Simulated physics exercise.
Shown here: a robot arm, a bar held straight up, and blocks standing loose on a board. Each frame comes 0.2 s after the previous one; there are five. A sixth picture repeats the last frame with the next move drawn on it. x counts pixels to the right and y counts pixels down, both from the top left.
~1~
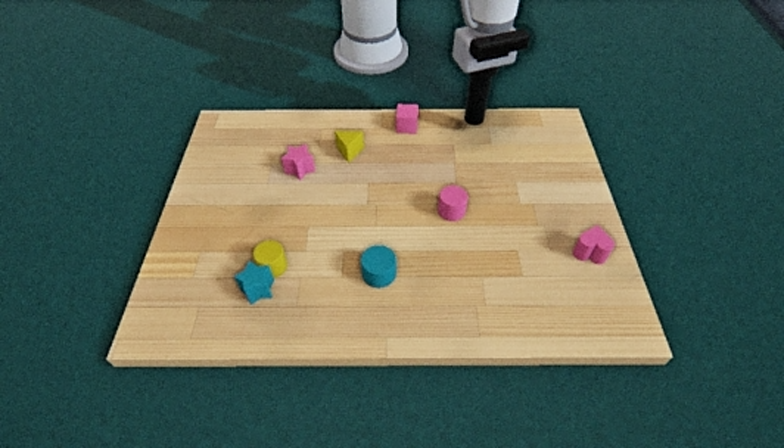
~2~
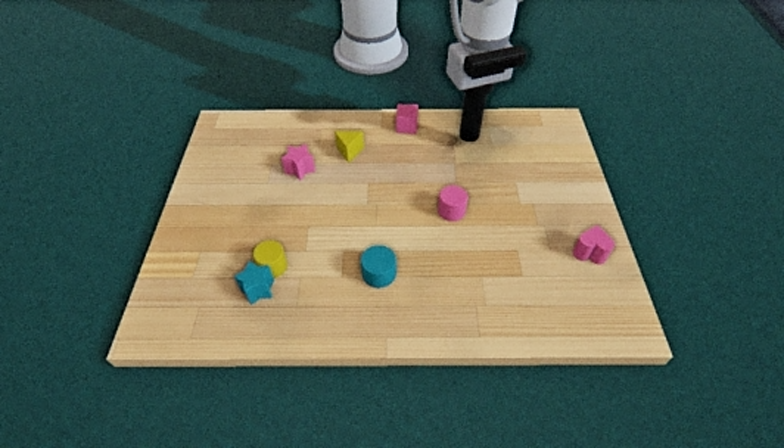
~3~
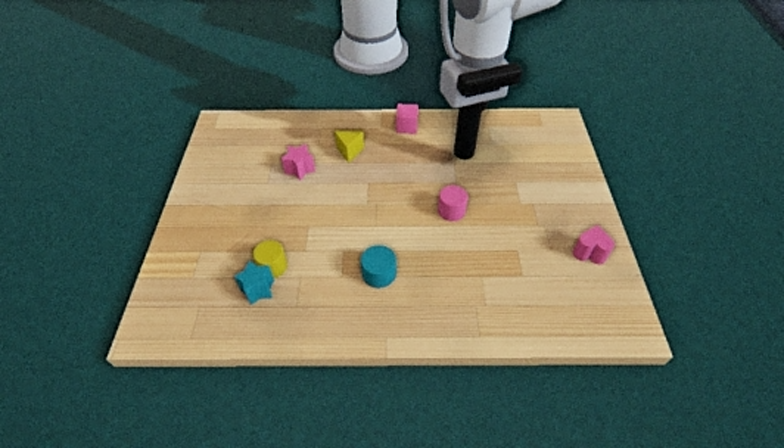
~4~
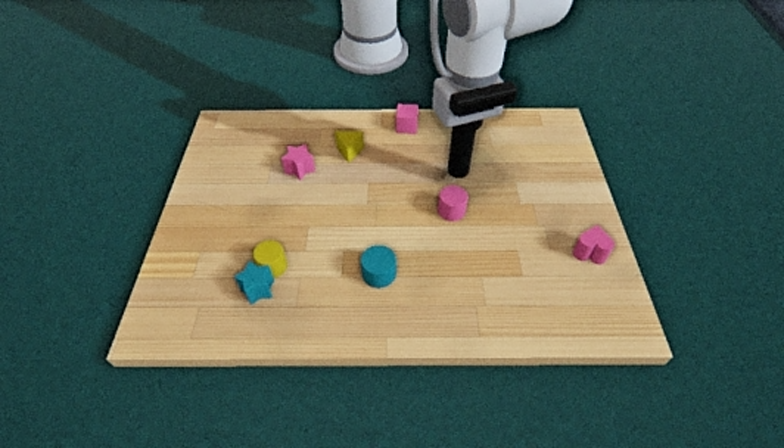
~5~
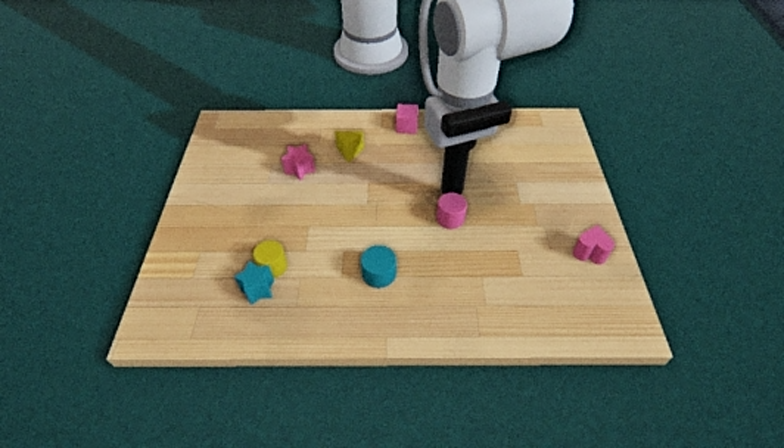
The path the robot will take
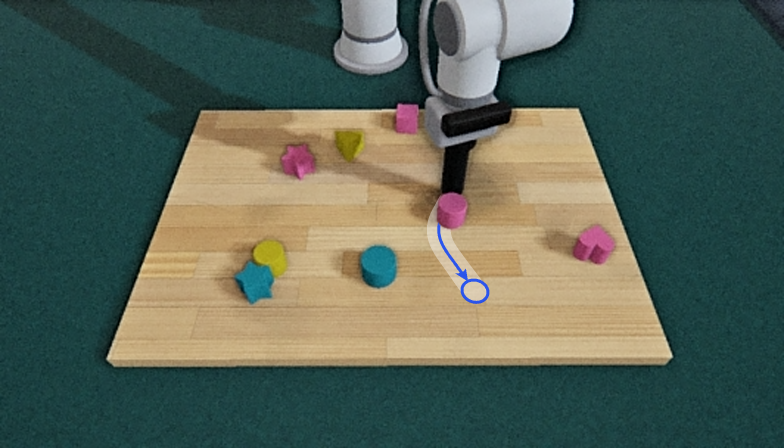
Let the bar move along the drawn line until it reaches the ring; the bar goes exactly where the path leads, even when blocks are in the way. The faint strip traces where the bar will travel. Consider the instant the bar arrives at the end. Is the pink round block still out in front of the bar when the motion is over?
Going by the path, yes.
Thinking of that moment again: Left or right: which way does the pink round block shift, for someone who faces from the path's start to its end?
Off to the left side.
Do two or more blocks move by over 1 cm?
I believe not.
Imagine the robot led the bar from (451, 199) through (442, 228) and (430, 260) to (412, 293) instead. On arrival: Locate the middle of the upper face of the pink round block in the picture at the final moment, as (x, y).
It is at (456, 259).
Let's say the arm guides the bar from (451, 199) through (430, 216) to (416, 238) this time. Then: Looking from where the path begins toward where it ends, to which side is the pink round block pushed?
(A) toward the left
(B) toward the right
It's A.
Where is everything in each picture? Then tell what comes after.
The first frame shows bar tip (474, 120); block tops, pink round block (454, 195).
The second frame shows bar (469, 136); blocks unchanged.
The third frame shows bar (464, 154); blocks unchanged.
The fourth frame shows bar (458, 171); blocks unchanged.
The fifth frame shows bar (452, 190); pink round block (453, 203).
Path on the board, from (451, 199) over (439, 227) and (451, 259) to (475, 291).
The first path, step by step. One third of the way, bar (440, 219); pink round block (452, 232).
Two thirds of the way, bar (453, 251); pink round block (473, 263).
At the end, bar (477, 283); pink round block (503, 294).
